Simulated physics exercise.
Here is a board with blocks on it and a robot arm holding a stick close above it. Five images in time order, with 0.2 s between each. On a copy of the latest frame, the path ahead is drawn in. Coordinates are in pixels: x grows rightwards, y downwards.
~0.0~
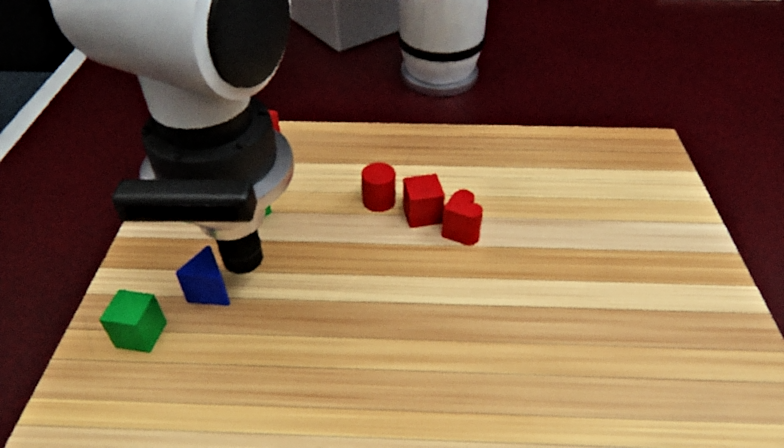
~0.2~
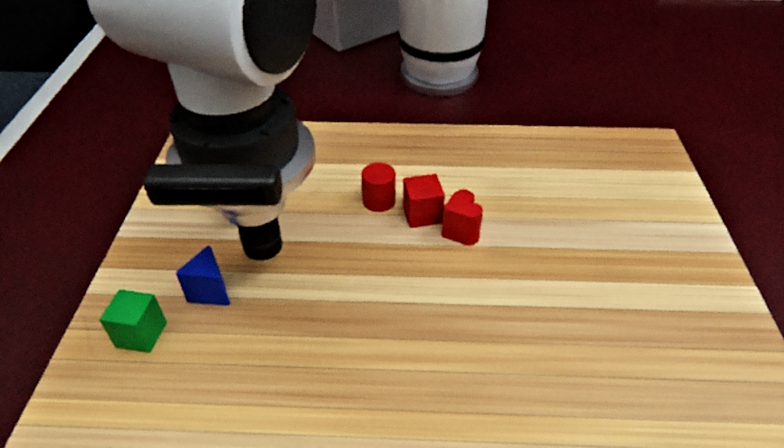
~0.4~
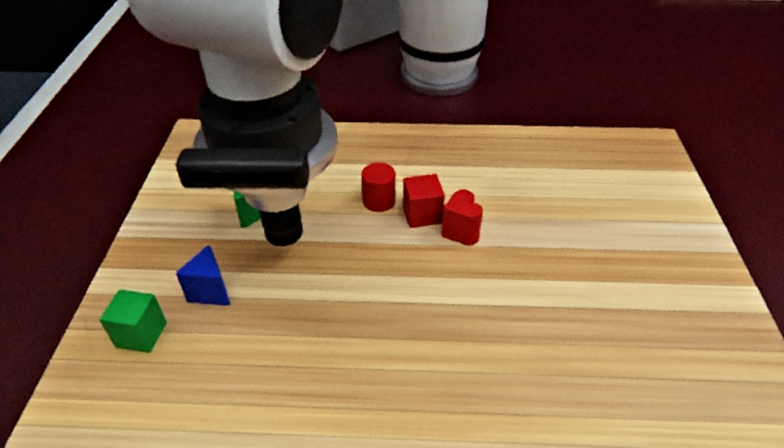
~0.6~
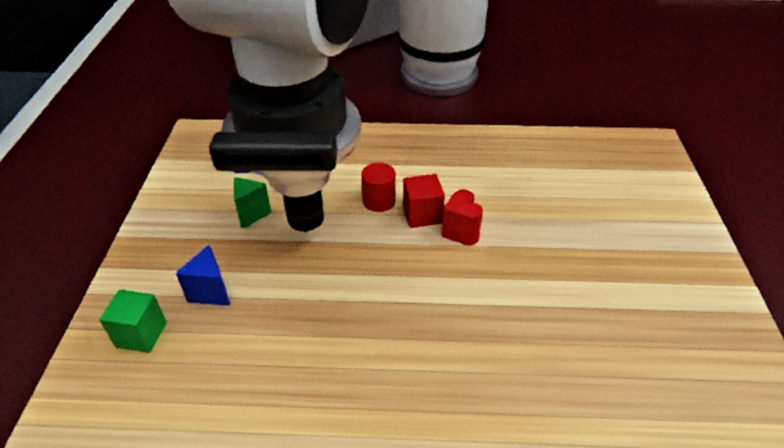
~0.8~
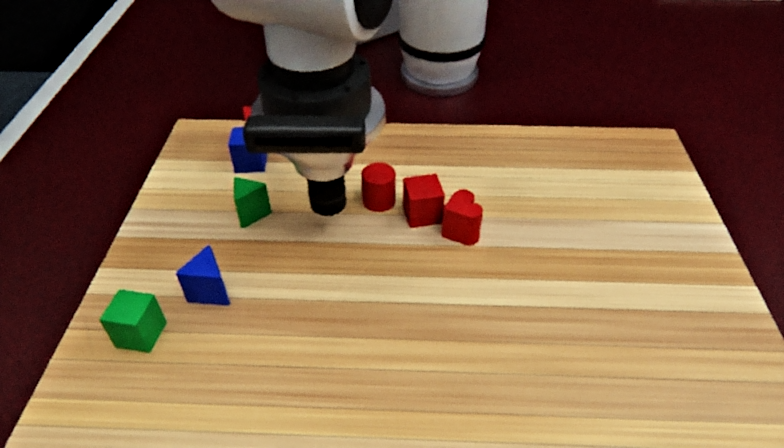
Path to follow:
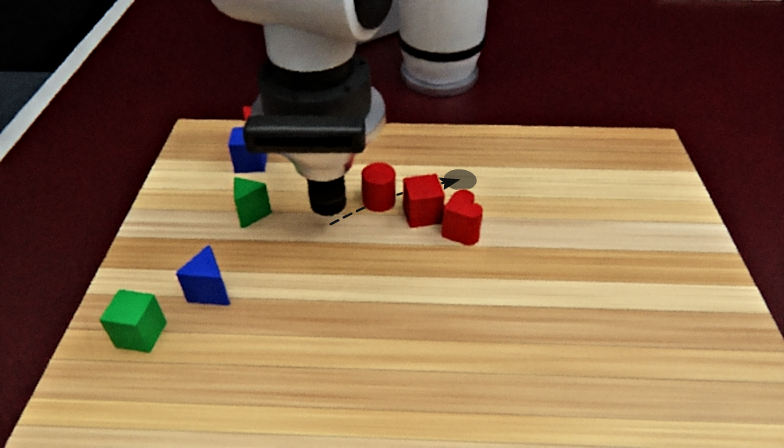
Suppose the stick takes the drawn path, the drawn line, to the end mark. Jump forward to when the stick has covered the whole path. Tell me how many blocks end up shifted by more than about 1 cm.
Expect one.
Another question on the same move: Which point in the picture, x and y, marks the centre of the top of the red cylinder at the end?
At (471, 133).
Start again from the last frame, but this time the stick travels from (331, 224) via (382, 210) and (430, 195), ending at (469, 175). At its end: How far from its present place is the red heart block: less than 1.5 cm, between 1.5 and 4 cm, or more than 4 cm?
The displacement of the red heart block is below 1.5 cm.
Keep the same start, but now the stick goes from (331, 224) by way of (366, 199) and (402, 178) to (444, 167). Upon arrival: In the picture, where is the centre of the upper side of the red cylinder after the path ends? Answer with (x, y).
By then it is at (462, 157).
Path on the board, from (331, 224) through (394, 196) to (460, 180).
The first path, step by step. One third of the way, stick at (373, 185); red cylinder at (402, 163).
Two thirds of the way, stick at (417, 170); red cylinder at (441, 147).
At the end, stick at (462, 161); red cylinder at (471, 133); red square piece in place.
